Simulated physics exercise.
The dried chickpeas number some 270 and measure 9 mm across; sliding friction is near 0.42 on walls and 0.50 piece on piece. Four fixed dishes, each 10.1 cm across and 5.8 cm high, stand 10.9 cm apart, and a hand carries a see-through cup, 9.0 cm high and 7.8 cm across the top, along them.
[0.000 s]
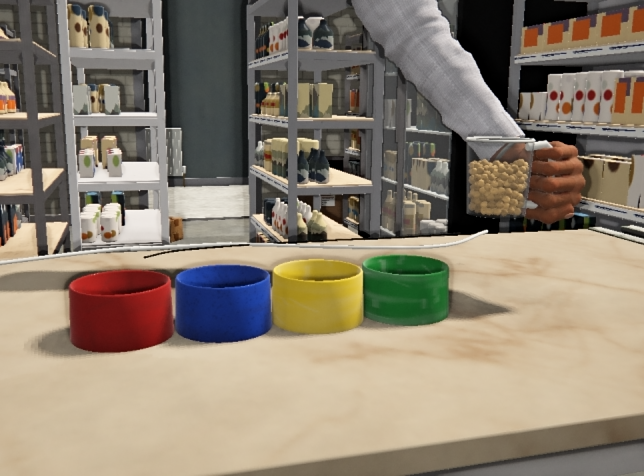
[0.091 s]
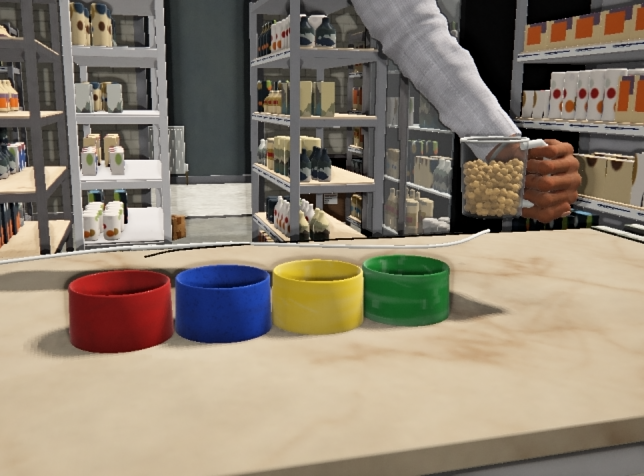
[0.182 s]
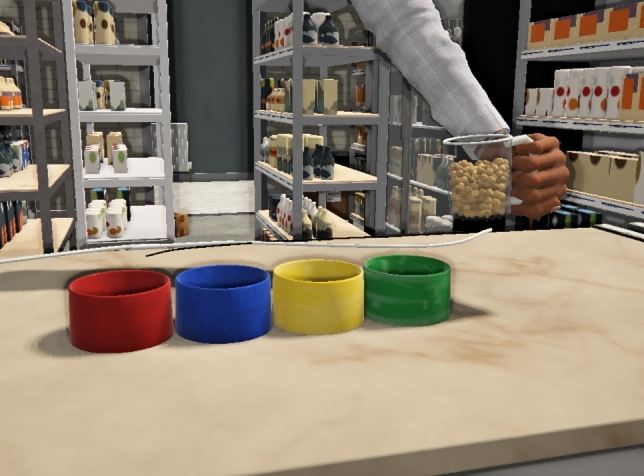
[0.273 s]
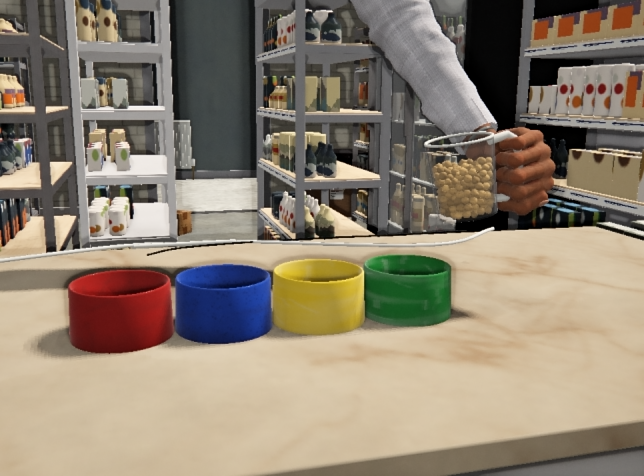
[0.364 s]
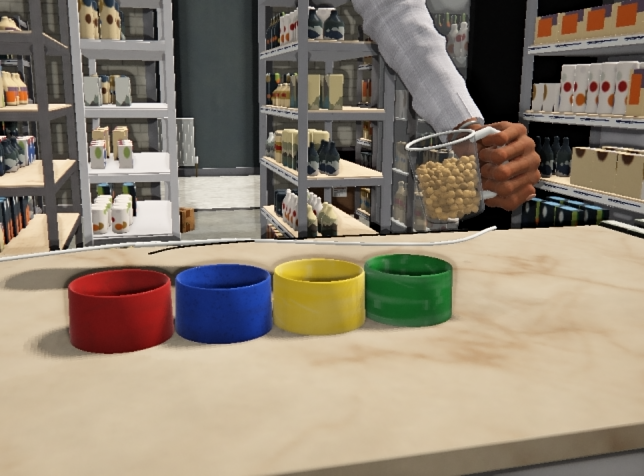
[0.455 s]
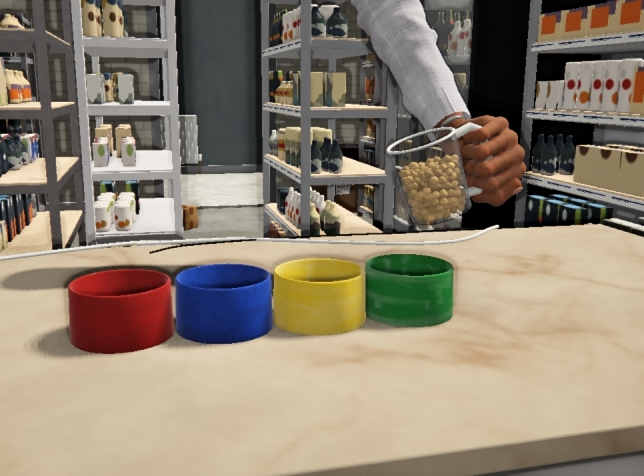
The video shows a hand holding a clear cup of dried chickpeas behind four round dishes, red, blue, yellow and green, on a counter; the hand moves the cup steadily left while gradually tilting it toward the left.
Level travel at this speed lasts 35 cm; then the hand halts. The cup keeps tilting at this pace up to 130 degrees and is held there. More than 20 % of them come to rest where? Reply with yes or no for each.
Red dish: Yes, blue dish: No, green dish: No, yellow dish: No, counter: No.
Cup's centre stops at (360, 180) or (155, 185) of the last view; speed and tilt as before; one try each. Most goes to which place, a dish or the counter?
The biggest share goes to yellow first, then to red.
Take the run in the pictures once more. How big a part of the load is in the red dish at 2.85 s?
Some 85 in a hundred by then.
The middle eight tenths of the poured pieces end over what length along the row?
I'd estimate close to 8 cm.
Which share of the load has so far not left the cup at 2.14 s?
Roughly 95 in a hundred.
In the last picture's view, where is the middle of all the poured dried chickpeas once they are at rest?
Est. centre at rest: (131, 319) px.
Then, at 1.47 s, tilt 71 degrees; cup holds 100 %.
After 2.14 s, tilt 105 degrees; cup holds 95 %, red 5 %.
After 2.85 s, tilt 130 degrees; cup holds 0 %, red 85 %, blue 5 %.
At rest (3.4 s), red 85 %, blue 5 %, green 0 %, yellow 0 %, counter 15 %.
